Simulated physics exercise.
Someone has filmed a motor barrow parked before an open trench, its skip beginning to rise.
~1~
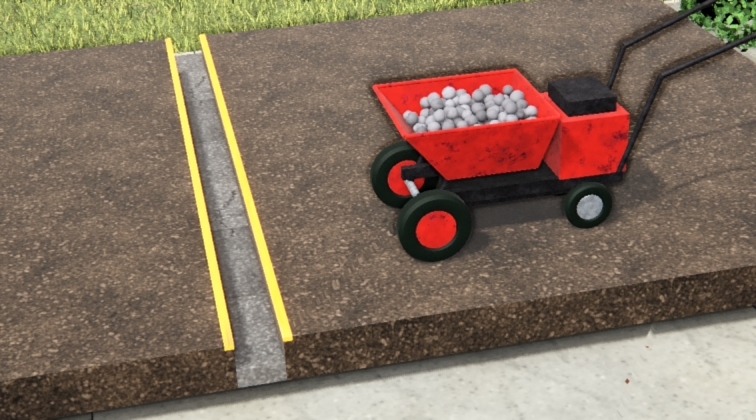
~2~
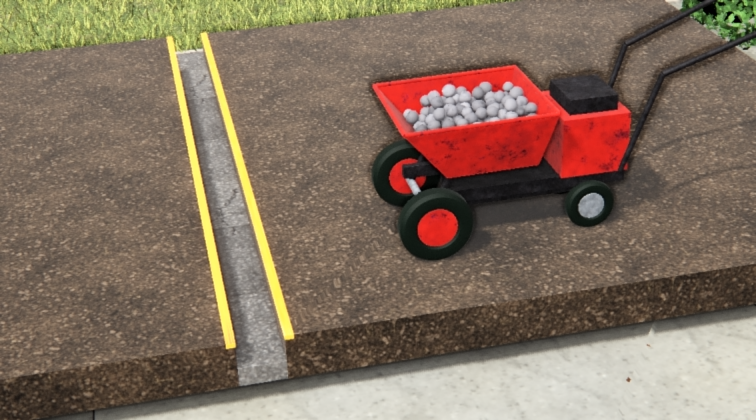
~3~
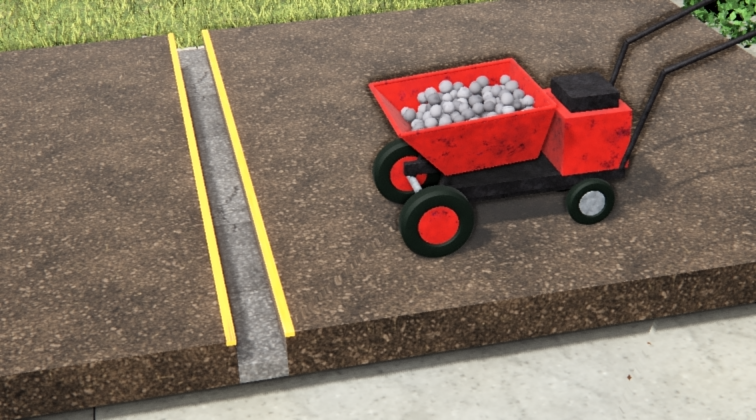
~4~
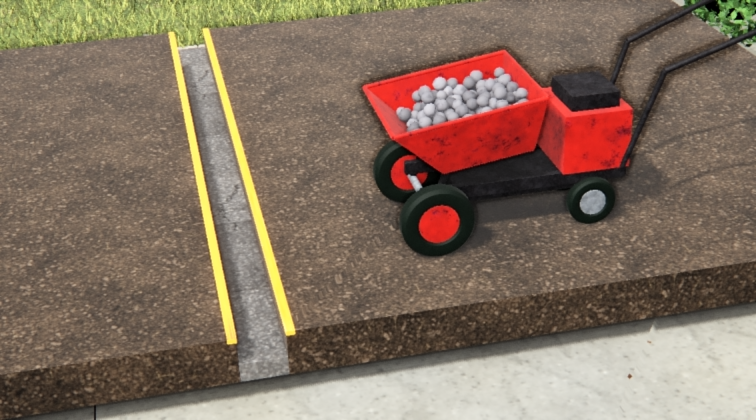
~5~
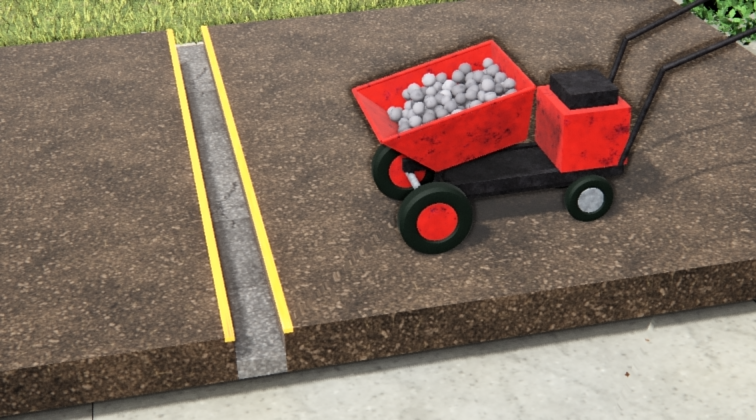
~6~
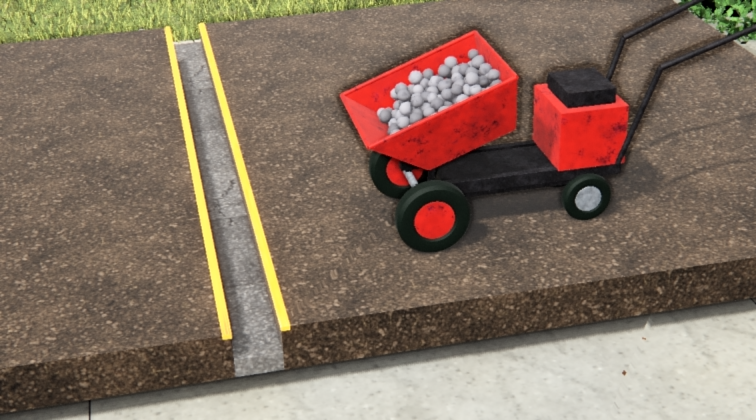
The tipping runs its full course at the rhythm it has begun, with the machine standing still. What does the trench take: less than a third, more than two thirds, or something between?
The trench ends with from one third to two thirds of it.
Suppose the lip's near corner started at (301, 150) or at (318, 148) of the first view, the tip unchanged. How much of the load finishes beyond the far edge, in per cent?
Roughly 90 per cent, and 70 per cent.
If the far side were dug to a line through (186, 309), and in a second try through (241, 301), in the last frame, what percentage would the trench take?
About 60 and 30 per cent.
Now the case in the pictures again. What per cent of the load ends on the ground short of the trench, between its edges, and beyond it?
In per cent, short 40, between 50 and beyond 5.
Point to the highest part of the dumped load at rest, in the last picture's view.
Near (298, 232).
Soon, skip tipped steeply; all in the skip.
A while on, skip tipped right over; about two thirds in the skip; about a third short of the trench; a stray few in or heaped over the trench; a small part falling.
Towards the end, skip tipped right over; a small part in the skip; about half short of the trench; about a third in or heaped over the trench; a small part beyond it.
Finally, skip tipped right over; a small part in the skip; about a third short of the trench; about half in or heaped over the trench; a small part beyond it.
